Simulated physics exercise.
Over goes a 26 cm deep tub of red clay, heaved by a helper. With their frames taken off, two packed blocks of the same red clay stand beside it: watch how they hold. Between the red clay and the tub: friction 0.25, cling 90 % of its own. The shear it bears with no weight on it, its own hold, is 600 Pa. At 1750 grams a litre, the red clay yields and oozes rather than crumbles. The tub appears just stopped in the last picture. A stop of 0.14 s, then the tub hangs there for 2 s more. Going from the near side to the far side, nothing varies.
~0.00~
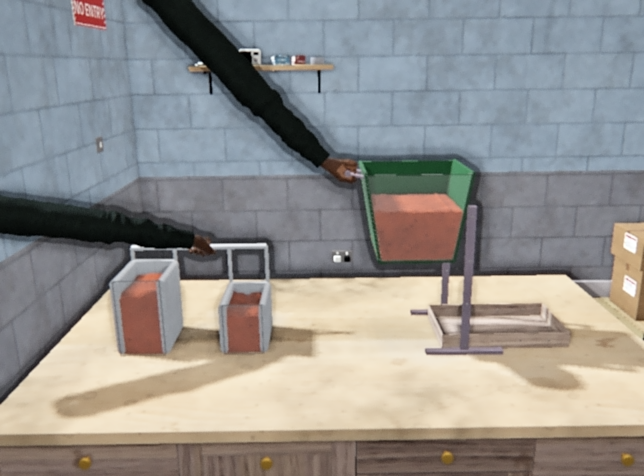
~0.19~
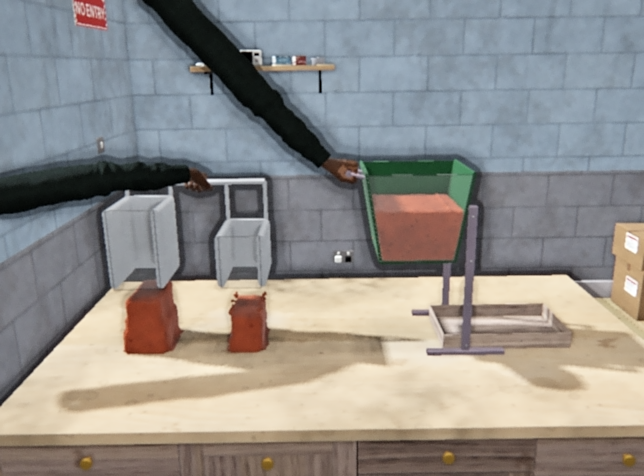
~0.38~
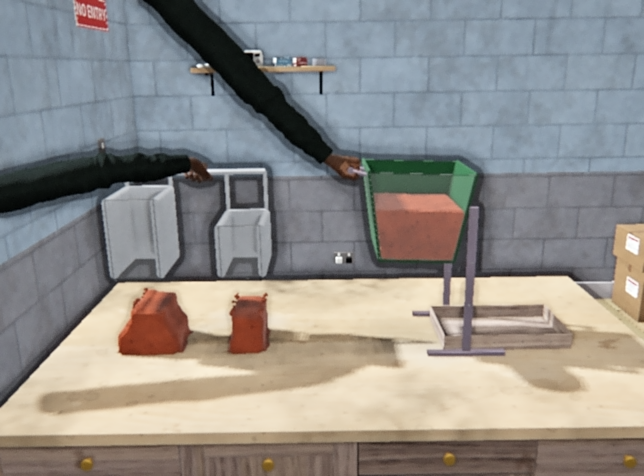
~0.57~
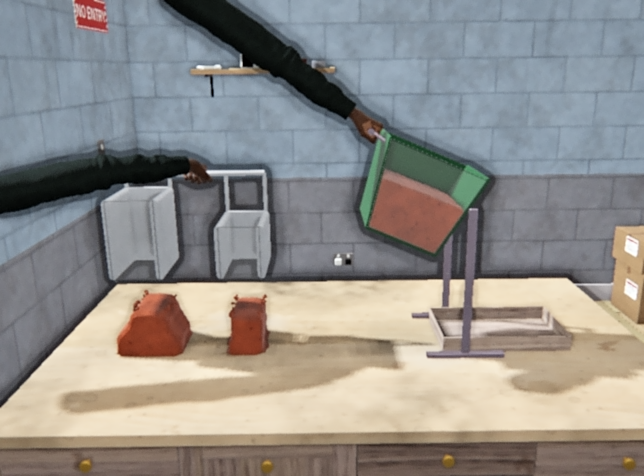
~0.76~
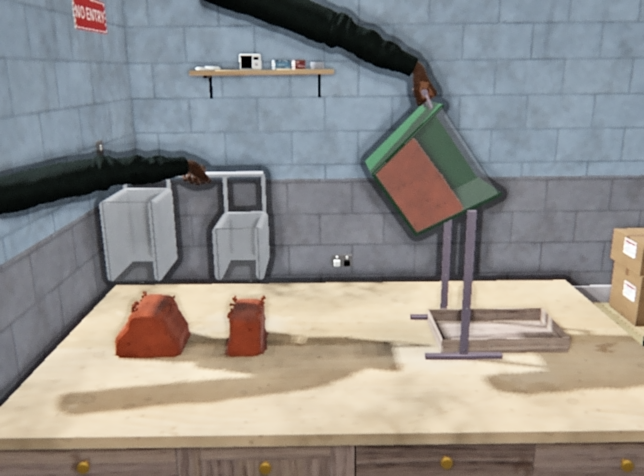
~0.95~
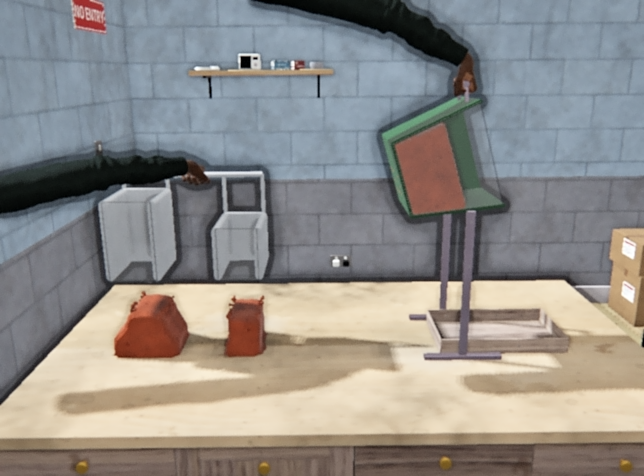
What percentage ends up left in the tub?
About 100 %.
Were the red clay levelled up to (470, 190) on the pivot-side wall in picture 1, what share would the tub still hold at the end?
About 90 %.
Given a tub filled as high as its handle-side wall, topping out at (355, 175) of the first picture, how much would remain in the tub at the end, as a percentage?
100 %.
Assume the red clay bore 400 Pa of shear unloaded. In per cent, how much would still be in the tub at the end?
About 100 per cent.
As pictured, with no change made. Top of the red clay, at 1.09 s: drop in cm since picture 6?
About 2 cm.
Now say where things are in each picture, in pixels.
In the first picture, handle-side rim at (368, 175), tilt 0 degrees; top of the red clay at (435, 211); blocks stand 21 cm, 13 cm (left to right).
In the second picture, handle-side rim at (369, 175), tilt 0 degrees; top of the red clay at (436, 211); blocks stand 19 cm, 13 cm (left to right).
In the third picture, handle-side rim at (371, 172), tilt 2 degrees; top of the red clay at (377, 210); blocks stand 15 cm, 13 cm (left to right).
In the fourth picture, handle-side rim at (393, 139), tilt 24 degrees; top of the red clay at (383, 180); blocks stand 15 cm, 13 cm (left to right).
In the fifth picture, handle-side rim at (444, 107), tilt 54 degrees; top of the red clay at (412, 141); blocks stand 15 cm, 13 cm (left to right).
In the sixth picture, handle-side rim at (481, 103), tilt 74 degrees; top of the red clay at (445, 126); blocks stand 15 cm, 13 cm (left to right).
After 1.09 s, the tub is at 74 degrees and holds 100 %.
After 1.26 s, the tub is at 74 degrees and holds 100 %.
After 1.43 s, the tub is at 74 degrees and holds 100 %.
After 1.60 s, the tub is at 74 degrees and holds 100 %.
After 2.95 s, at the end, the tub is at 74 degrees and holds 100 %.
